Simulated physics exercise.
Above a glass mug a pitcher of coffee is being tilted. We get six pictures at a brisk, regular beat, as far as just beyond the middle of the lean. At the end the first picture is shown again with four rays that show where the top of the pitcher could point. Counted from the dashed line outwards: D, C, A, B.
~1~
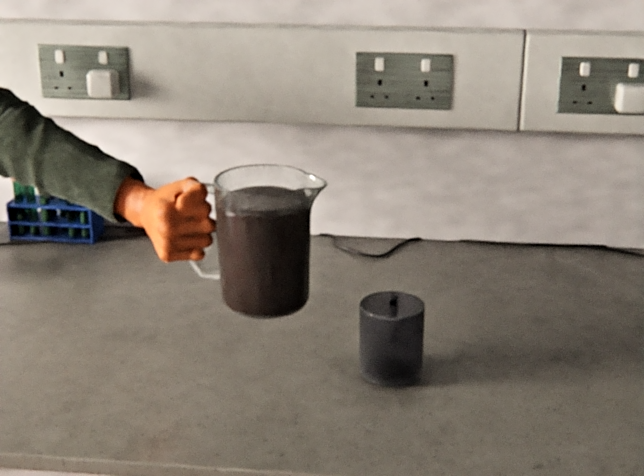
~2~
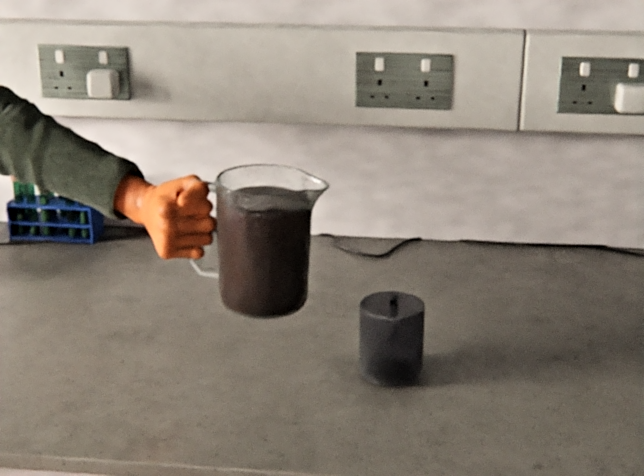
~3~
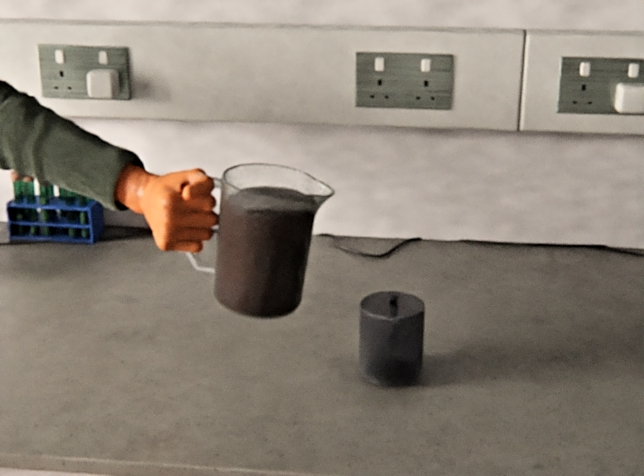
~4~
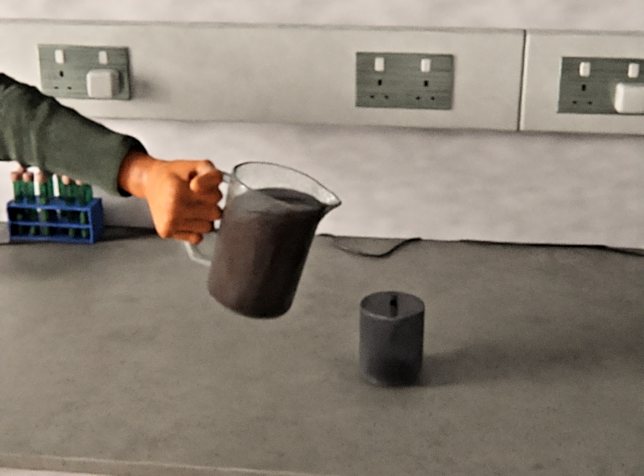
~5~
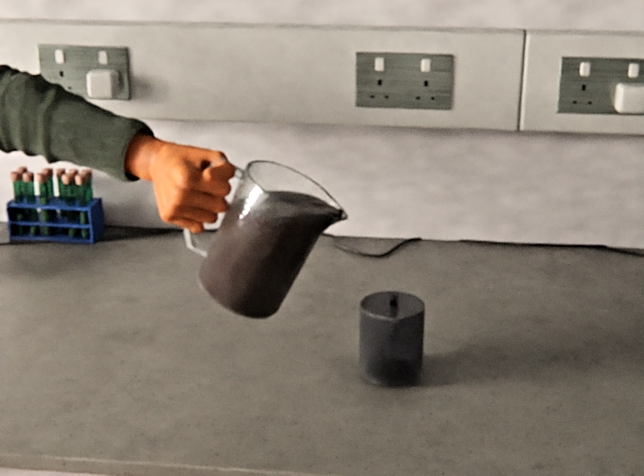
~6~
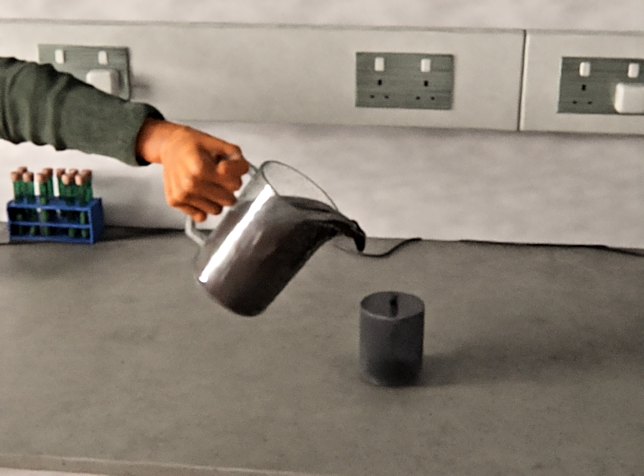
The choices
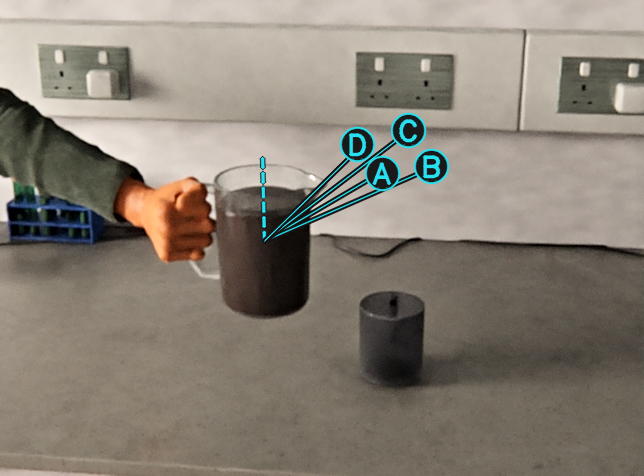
The clip opens on a hand in a dark green sleeve holding a clear pitcher of dark coffee upright above a grey counter, left of a small cup. The hand gradually tilts the pitcher to the right as the forearm rises, and the coffee slides toward the spout, then begins to pour over the lip.
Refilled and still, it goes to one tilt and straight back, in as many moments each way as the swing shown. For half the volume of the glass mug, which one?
D works best here.
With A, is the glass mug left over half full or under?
Over half.
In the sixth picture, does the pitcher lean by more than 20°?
Yes, it does.
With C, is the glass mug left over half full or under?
Over.
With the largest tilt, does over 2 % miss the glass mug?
Yes.
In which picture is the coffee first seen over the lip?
Picture 6.
On the marked copy, A at (366, 181); B at (416, 174); C at (395, 141); D at (348, 159).
With A, the glass mug ends with about 88 % of what it can hold.
With B, the glass mug ends with about 92 % of what it can hold; 11 % of the coffee is spilt.
With C, the glass mug ends with about 68 % of what it can hold.
With D, the glass mug ends with about 47 % of what it can hold.
